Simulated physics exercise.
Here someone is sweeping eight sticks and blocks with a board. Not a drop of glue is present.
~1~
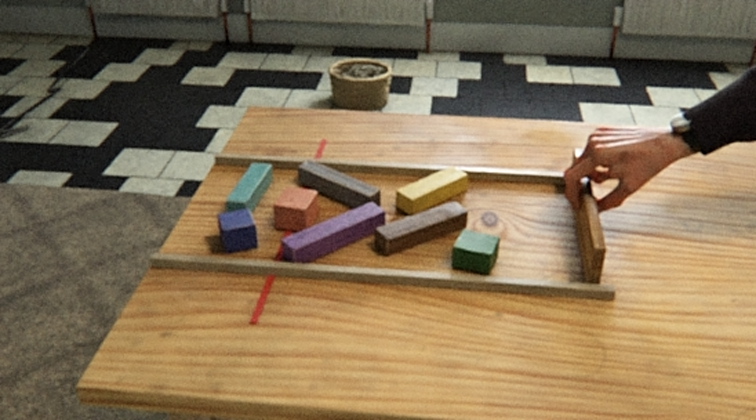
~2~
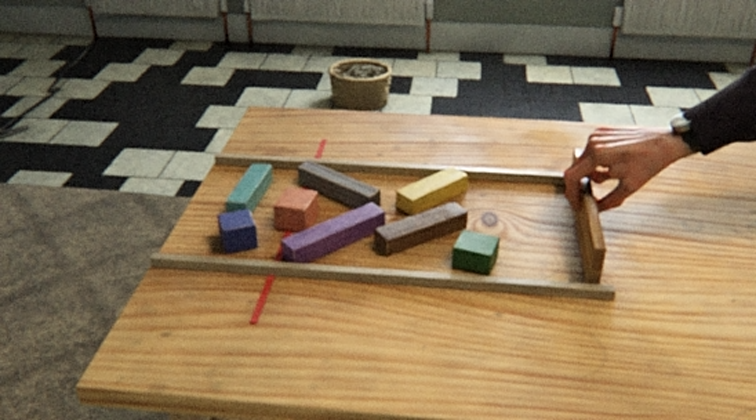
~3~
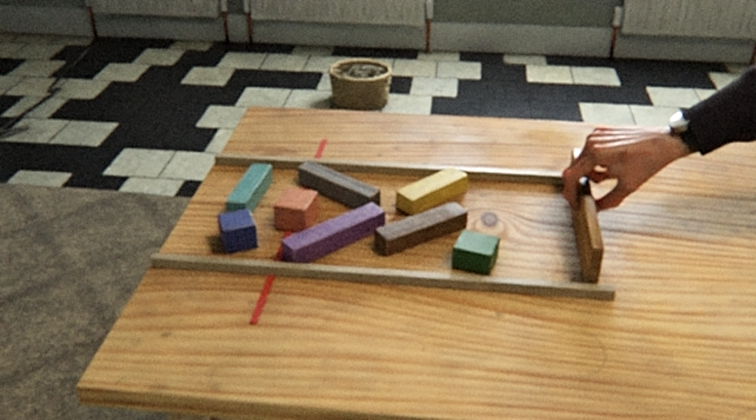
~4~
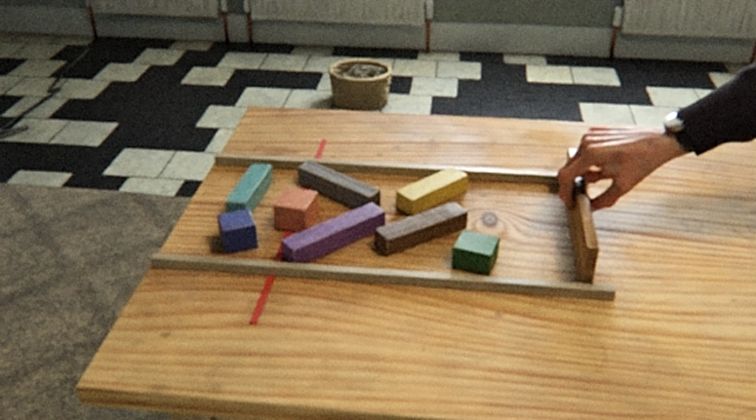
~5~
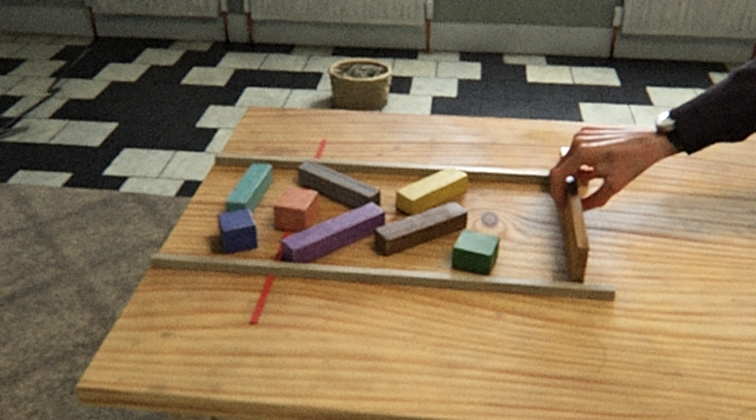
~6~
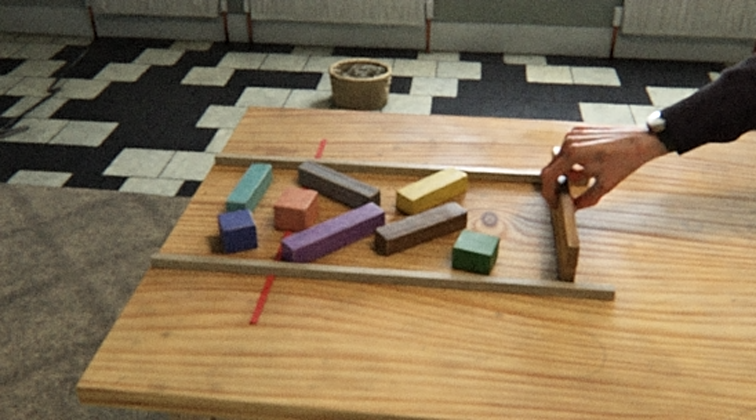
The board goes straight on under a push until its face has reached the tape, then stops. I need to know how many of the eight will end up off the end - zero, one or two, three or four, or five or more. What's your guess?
Turns out no piece gets pushed past the edge and drops.
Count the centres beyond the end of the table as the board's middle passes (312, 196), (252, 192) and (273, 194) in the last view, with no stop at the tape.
It comes out as 0, then 2, then 2.
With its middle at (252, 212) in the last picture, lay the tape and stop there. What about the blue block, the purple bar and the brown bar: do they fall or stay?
The outcome is that the blue block goes down, the purple bar does not come off and the brown bar does not come off.
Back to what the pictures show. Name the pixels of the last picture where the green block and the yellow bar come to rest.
Green block at (261, 244), yellow bar at (289, 181).
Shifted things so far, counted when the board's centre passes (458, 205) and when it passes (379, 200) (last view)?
The counts are 3 and 6.
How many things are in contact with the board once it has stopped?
My count gives 3.
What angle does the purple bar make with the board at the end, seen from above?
About 35° out of line.
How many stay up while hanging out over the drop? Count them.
3 is the number.
A little later, none off yet; turquoise bar at rest near (250, 190); blue block at rest near (238, 232); orange block at rest near (296, 210).
When it is over, the number that fall off is zero.
